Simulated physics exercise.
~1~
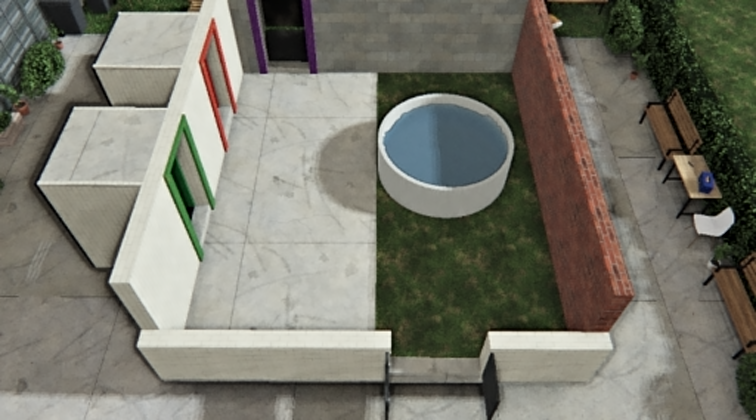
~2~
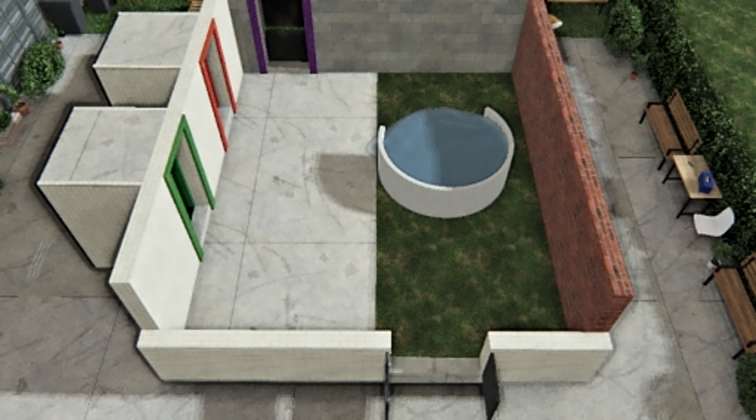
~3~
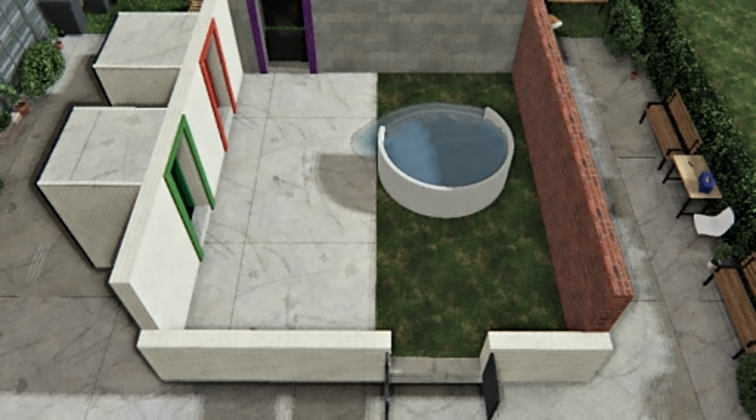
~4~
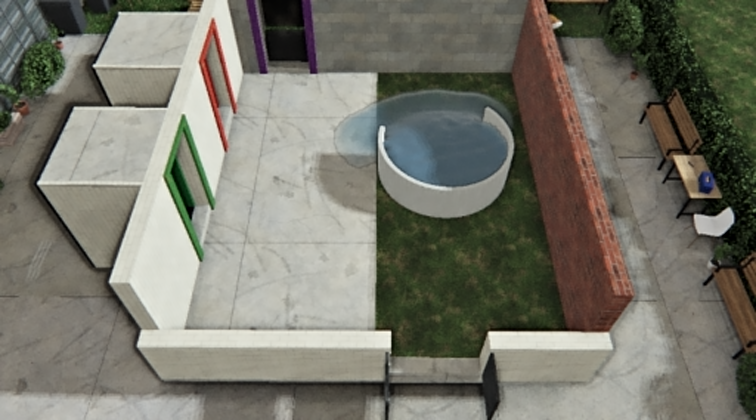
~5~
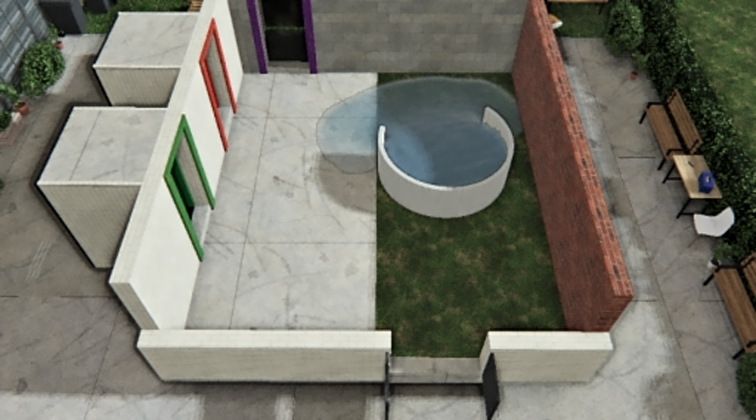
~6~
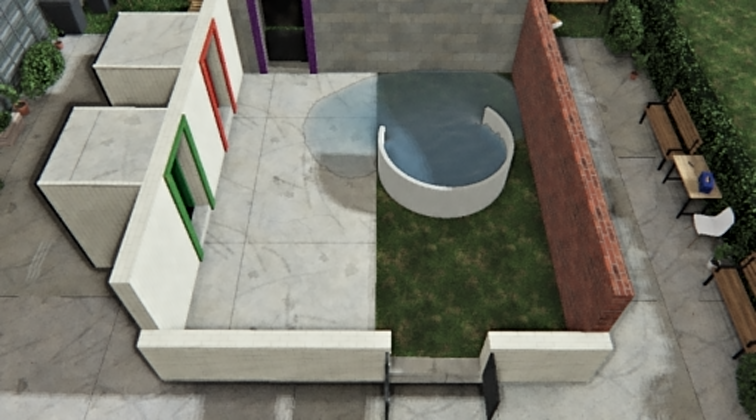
The clip opens on a walled back garden, half pale paving and half grass, with still water in a round white tank. The far part of the tank's wall vanishes, and water pours out behind it, spreading in a widening sheet over the grass and leftward onto the paving.
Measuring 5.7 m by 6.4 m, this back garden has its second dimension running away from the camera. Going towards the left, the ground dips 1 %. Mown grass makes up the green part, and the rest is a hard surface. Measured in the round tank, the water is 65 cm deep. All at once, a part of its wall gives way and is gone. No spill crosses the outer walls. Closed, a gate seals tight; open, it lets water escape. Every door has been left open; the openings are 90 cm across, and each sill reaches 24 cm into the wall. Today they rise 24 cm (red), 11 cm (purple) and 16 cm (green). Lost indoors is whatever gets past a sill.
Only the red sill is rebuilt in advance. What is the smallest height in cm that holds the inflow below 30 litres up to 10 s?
At least 14 cm.
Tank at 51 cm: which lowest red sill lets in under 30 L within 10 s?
Minimum height: Approx. 10.5 cm.
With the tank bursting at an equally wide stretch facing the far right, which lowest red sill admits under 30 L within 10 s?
If so: Around 14.5 cm.
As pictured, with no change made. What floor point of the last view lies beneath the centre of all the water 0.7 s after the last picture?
Approximately (420, 129).
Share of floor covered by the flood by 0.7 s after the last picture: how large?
Some 35 in a hundred.
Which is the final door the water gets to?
Last door: Green.
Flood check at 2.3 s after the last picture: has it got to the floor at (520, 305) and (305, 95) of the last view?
Untouched; soaked.
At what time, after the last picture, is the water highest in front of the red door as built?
The depth peaks at about 2.4 seconds.
Then, 0.7 s after the last picture water covers 35 % of the floor, deepest (37 cm) near (405, 75); it has not reached the red door.
Then, 2.3 s after the last picture water covers 40 % of the floor, deepest (32 cm) near (241, 86); 22 cm at the red door, 0 litres in over its 24 cm sill.
Then, 9.3 s after the last picture water covers 100 % of the floor, deepest (12 cm) near (179, 356); 9 cm at the red door, 1 litre in over its 24 cm sill.
At the red door as built, the water peaked near 22 cm, 2.3 s after the last picture.
With a sill of 12 cm, 54 litres would have come in within the 10 s; with 16 cm, 18 litres. So under 30 litres takes about 14 cm.
